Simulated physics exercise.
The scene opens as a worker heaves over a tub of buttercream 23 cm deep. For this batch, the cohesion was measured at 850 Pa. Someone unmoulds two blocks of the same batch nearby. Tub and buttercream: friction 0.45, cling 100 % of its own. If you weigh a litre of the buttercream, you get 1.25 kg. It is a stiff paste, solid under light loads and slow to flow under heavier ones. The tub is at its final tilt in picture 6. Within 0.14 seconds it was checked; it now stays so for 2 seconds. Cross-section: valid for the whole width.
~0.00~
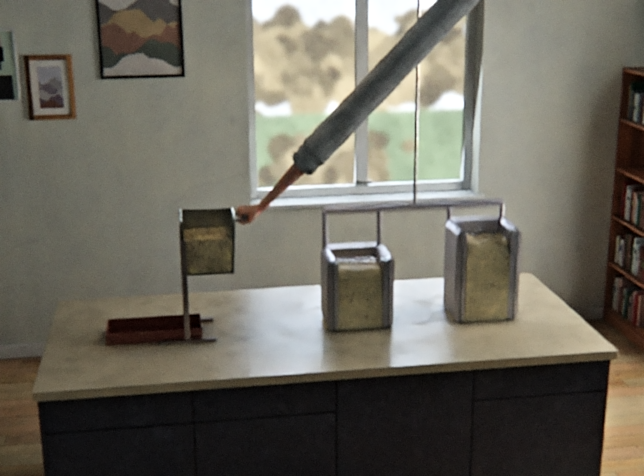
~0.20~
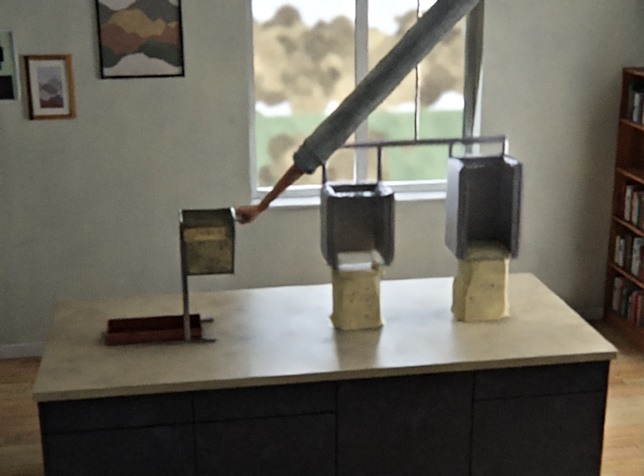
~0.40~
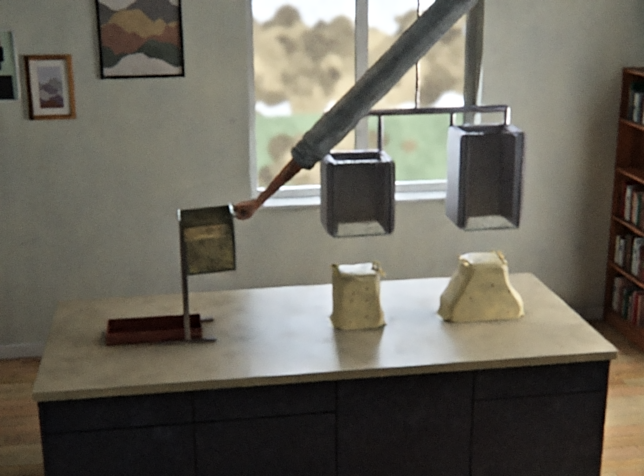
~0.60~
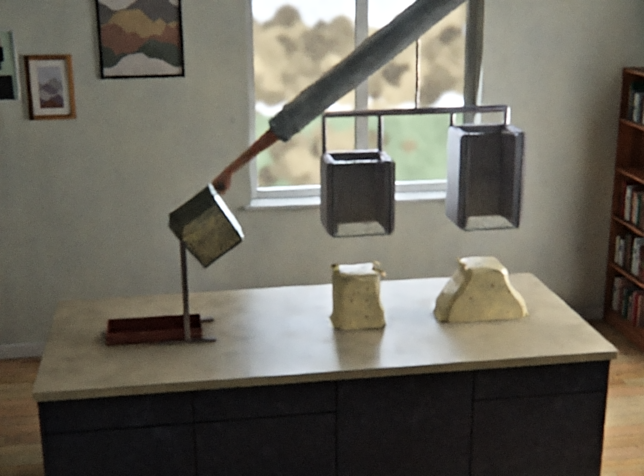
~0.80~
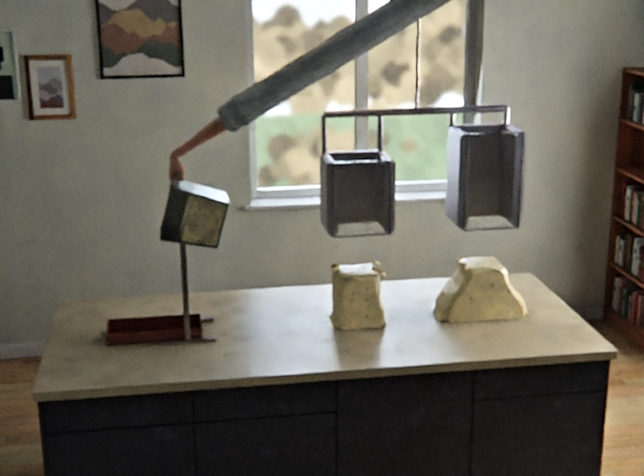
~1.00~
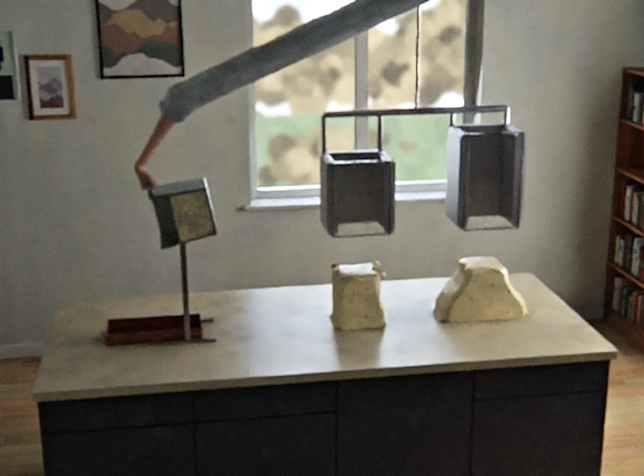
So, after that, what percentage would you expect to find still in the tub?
I would expect about 100 % still in the tub.
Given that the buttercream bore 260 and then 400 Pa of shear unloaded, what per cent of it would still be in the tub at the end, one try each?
First 35 %, second 45 %.
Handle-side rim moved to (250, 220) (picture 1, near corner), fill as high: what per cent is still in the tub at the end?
I'd guess around 55 per cent remains.
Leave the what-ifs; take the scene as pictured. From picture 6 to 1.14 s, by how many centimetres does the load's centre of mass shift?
Some 0 cm.
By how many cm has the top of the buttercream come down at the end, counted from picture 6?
Roughly 0 cm.
By 1.14 s, the tub is at 100 degrees and holds 100 %.
By 1.31 s, the tub is at 100 degrees and holds 100 %.
By 1.48 s, the tub is at 100 degrees and holds 100 %.
By 1.65 s, the tub is at 100 degrees and holds 100 %.
By 3.00 s, at the end, the tub is at 100 degrees and holds 100 %.
